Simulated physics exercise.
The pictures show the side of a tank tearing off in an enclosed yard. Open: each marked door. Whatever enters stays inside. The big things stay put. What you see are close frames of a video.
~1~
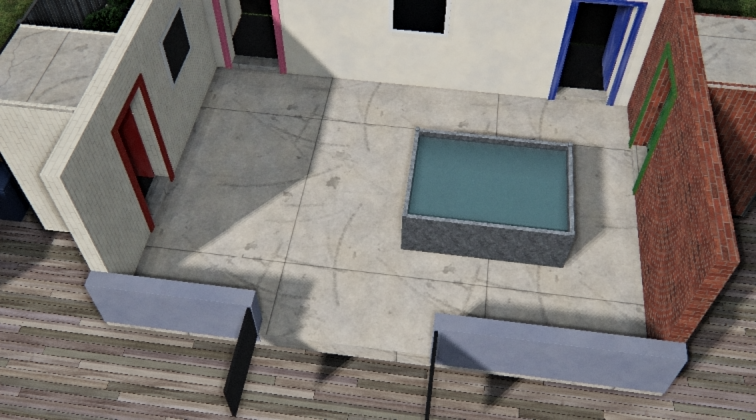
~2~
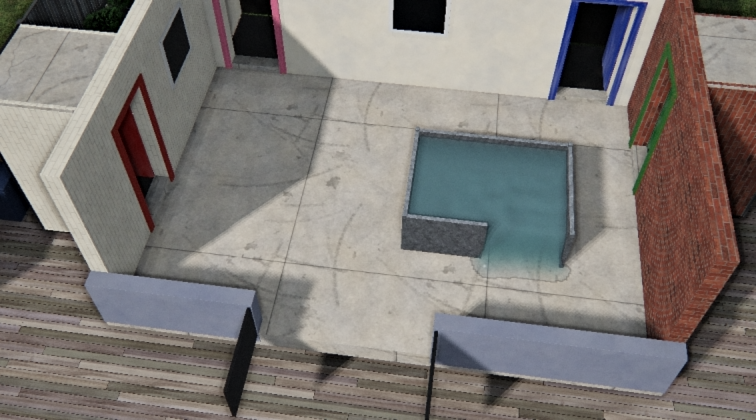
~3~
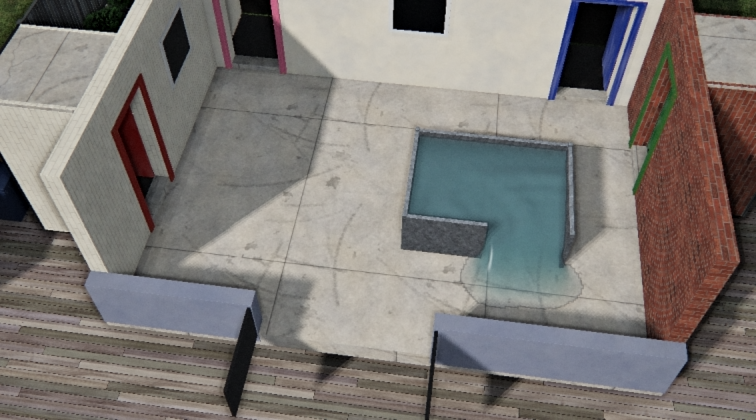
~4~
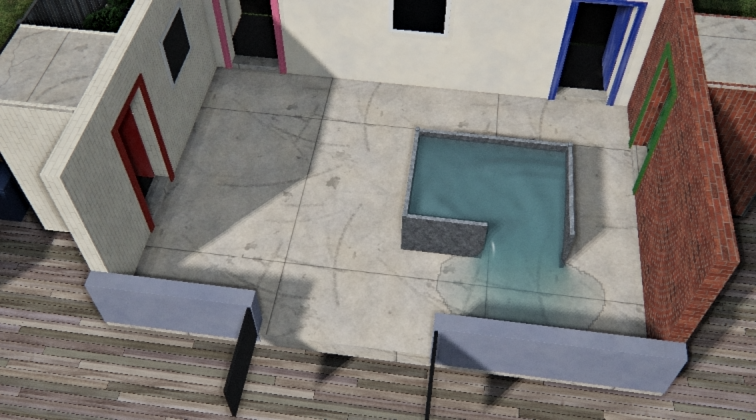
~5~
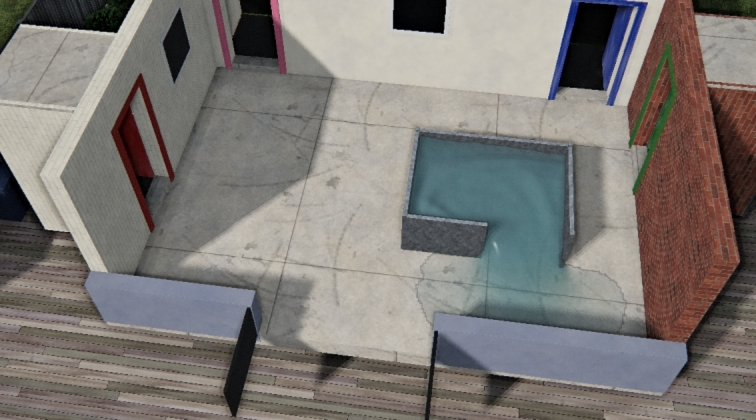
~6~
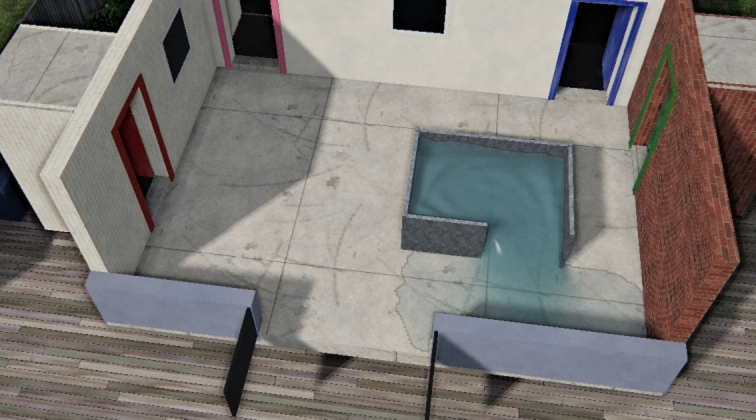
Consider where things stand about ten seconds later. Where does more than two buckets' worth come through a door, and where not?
Through the red door two buckets or less; through the pink door two buckets or less; through the green door two buckets or less; through the blue door more than two buckets.
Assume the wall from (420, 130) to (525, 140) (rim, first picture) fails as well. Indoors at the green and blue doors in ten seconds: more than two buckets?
Looks like the green door tops the limit but the blue door tops the limit.
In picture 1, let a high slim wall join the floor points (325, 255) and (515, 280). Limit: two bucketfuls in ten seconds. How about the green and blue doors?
Taking them one at a time, the green door falls short of the limit and the blue door overshoots the limit.
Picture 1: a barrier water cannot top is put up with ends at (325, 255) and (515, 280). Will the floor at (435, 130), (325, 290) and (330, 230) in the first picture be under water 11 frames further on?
Taking the points in turn, they are high and dry, inundated and inundated.
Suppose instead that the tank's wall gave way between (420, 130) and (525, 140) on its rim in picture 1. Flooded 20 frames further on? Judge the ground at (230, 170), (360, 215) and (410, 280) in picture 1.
Sequence: Wetted / spared / spared.
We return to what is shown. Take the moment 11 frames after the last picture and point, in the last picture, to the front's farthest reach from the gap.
About (222, 313).
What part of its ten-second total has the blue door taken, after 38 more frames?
By my reckoning, 80 percent.
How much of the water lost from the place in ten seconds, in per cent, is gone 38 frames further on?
I'd estimate close to 75 per cent.
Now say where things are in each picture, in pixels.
The water tank at (490, 182) is whole and still, in the first picture.
The front is at (563, 275), out from the gap at (522, 251), in the second picture.
The front is at (479, 297), out from the gap at (522, 251), in the third picture.
Water pours out at (522, 252) and has run to a hidden place, in the fourth picture.
Water pours out at (522, 252) and has run to a hidden place, in the fifth picture.
Water pours out at (522, 252) and has run to a hidden place, in the sixth picture.
A moment on, water covers 15 % of the floor; the red door not reached, the pink door not reached, the green door not reached, the blue door not reached.
Next, water covers 35 % of the floor; the red door not reached, the pink door not reached, the green door not reached, the blue door not reached.
Then, water covers 60 % of the floor; the red door wet at the sill, nothing in, the pink door not reached, the green door wet at the sill, nothing in, the blue door over two buckets in.
Later, water covers 85 % of the floor; the red door wet at the sill, nothing in, the pink door wet at the sill, nothing in, the green door wet at the sill, nothing in, the blue door far over two buckets in.
In the end, water covers 95 % of the floor; the red door wet at the sill, nothing in, the pink door wet at the sill, nothing in, the green door wet at the sill, nothing in, the blue door far over two buckets in.
